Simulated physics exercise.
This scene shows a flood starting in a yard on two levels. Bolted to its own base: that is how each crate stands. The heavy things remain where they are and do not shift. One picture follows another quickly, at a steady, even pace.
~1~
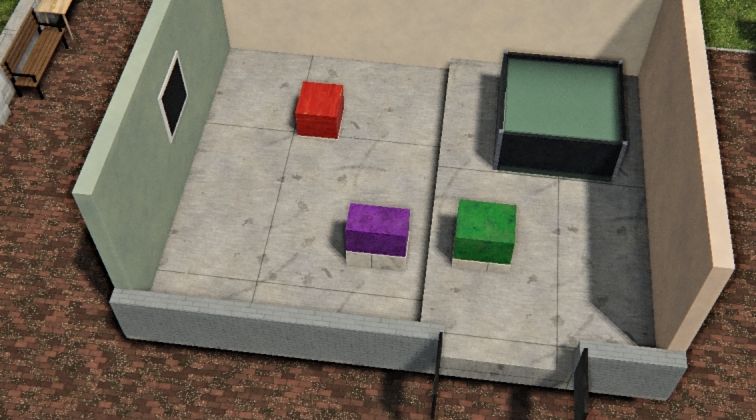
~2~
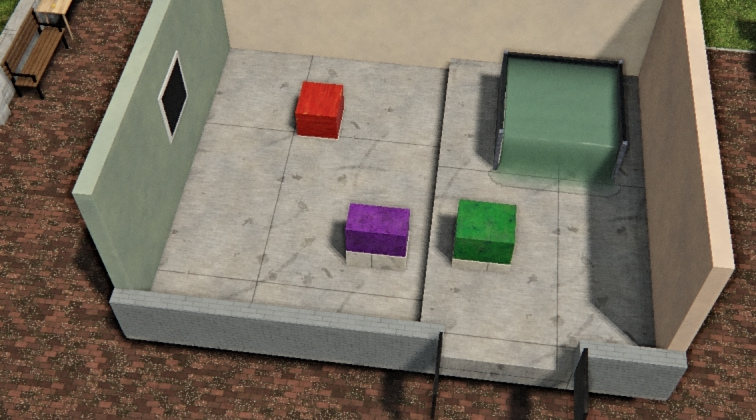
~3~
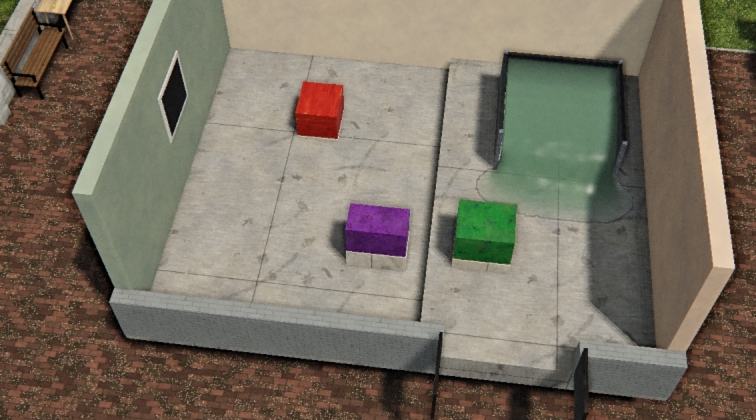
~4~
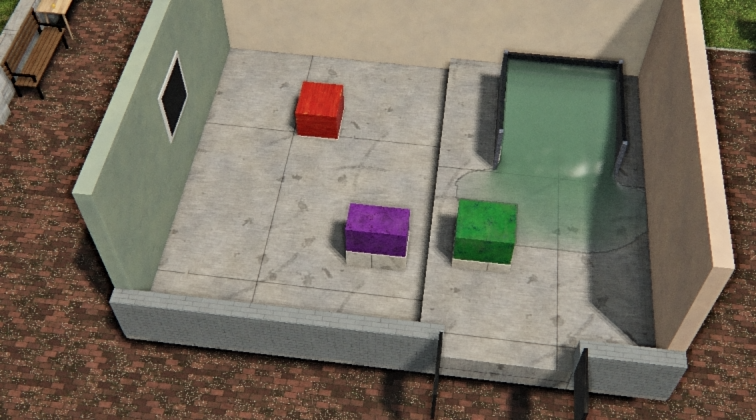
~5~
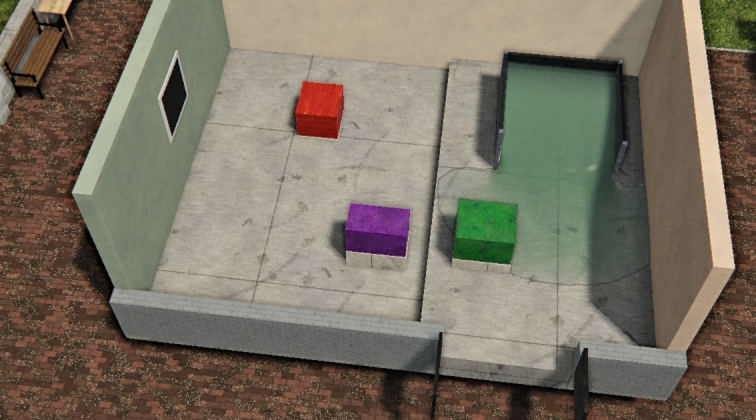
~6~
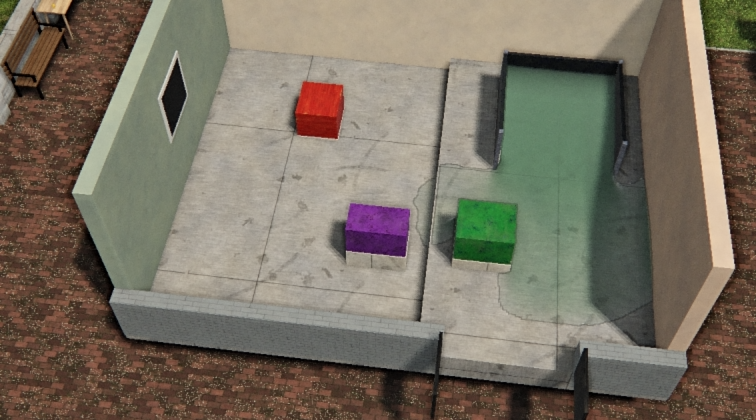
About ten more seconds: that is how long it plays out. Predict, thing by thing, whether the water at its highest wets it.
The green crate is wetted. The red crate is wetted. The purple crate is not wetted.
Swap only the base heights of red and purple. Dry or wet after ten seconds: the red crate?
Note: Red crate is left dry.
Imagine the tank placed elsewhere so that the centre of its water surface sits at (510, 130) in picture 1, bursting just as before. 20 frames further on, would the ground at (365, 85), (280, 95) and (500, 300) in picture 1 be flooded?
Results in order - left untouched, left untouched, swamped.
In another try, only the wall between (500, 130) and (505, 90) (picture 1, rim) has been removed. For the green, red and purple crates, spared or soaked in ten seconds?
The green crate stays untouched; the red crate gets drenched; the purple crate stays untouched.
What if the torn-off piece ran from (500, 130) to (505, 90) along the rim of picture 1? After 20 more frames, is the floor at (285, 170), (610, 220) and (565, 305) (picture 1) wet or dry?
Point one: Reached. Point two: Not reached. Point three: Not reached.
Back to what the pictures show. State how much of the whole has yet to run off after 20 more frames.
Roughly 74 %.
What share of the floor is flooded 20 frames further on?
Close to 55 %.
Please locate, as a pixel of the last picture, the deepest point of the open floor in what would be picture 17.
Somewhere near (651, 366), I think.
A moment on, water covers 25 % of the floor; the green crate water round its plinth, the red crate not reached, the purple crate water round its plinth.
Next, water covers 40 % of the floor; the green crate water round its plinth, the red crate not reached, the purple crate water round its plinth.
Then, water covers 55 % of the floor; the green crate water round its plinth, the red crate water round its plinth, the purple crate water round its plinth.
Later, water covers 80 % of the floor; the green crate water round its plinth, the red crate water round its plinth, the purple crate water round its plinth.
In the end, water covers 95 % of the floor; the green crate was topped, the red crate was topped, the purple crate stayed above the water.
